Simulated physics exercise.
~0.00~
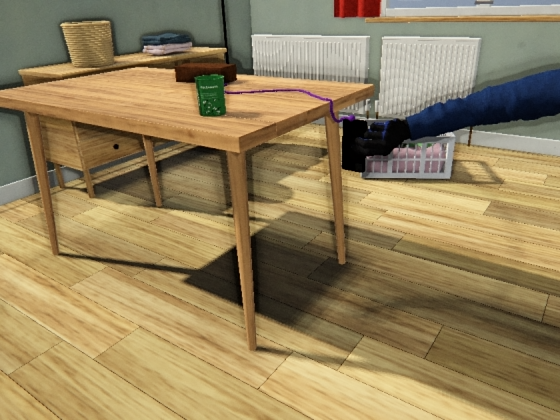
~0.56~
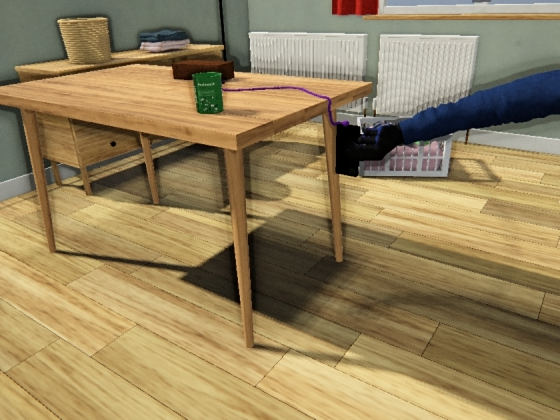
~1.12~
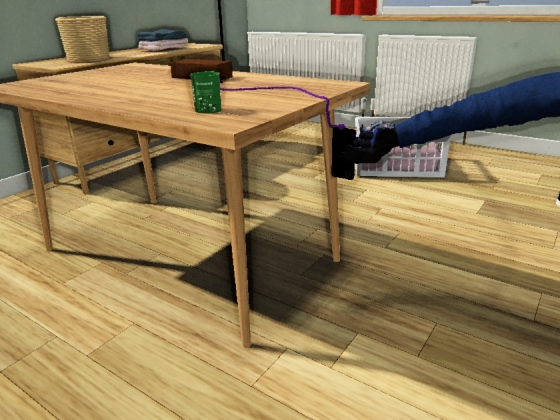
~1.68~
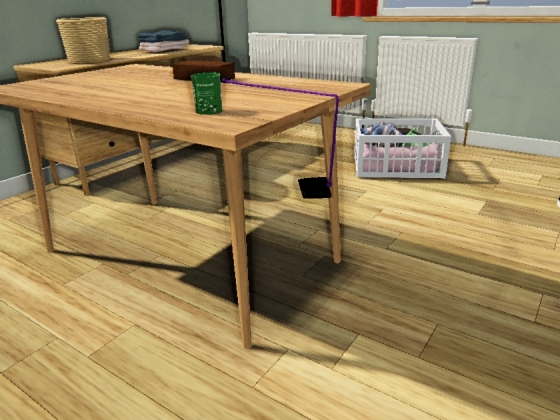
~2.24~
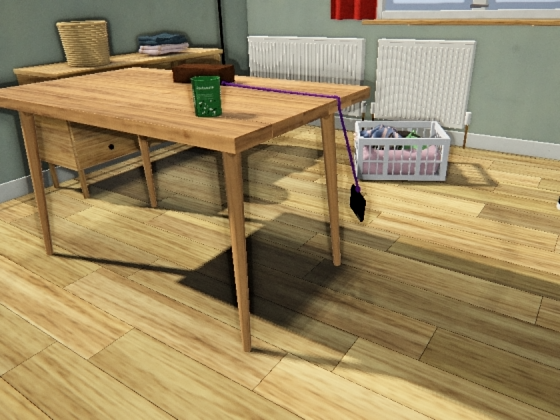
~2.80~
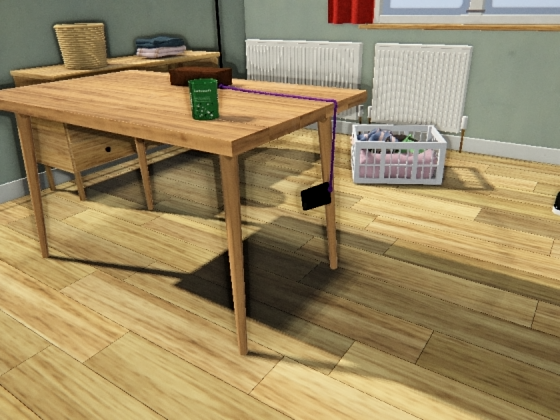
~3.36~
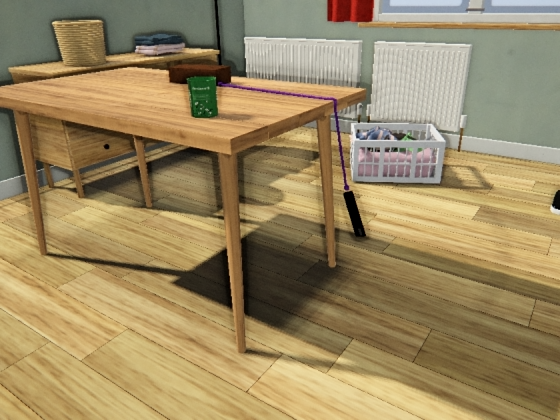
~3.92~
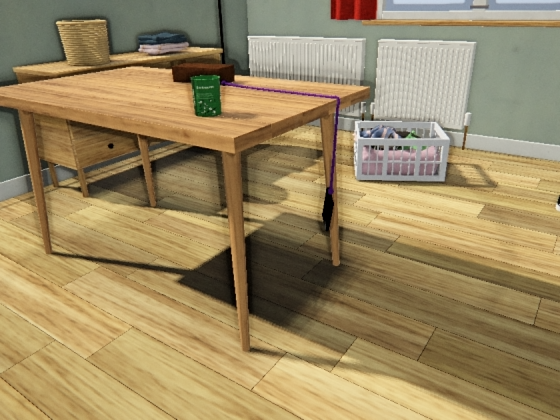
A wooden table fills the left of a room with a plank floor, seen from slightly above by a gently swaying camera, with radiators and a white basket of laundry behind it. On top sit a green cup and a reddish-brown brick, and a purple cord runs over the right edge to a black phone held by a blue-sleeved arm. The hand lets go and draws back. The phone drops below the edge, then swings right and left, turning on the cord. It ends hanging above the floor, while the cup and brick stay in place.
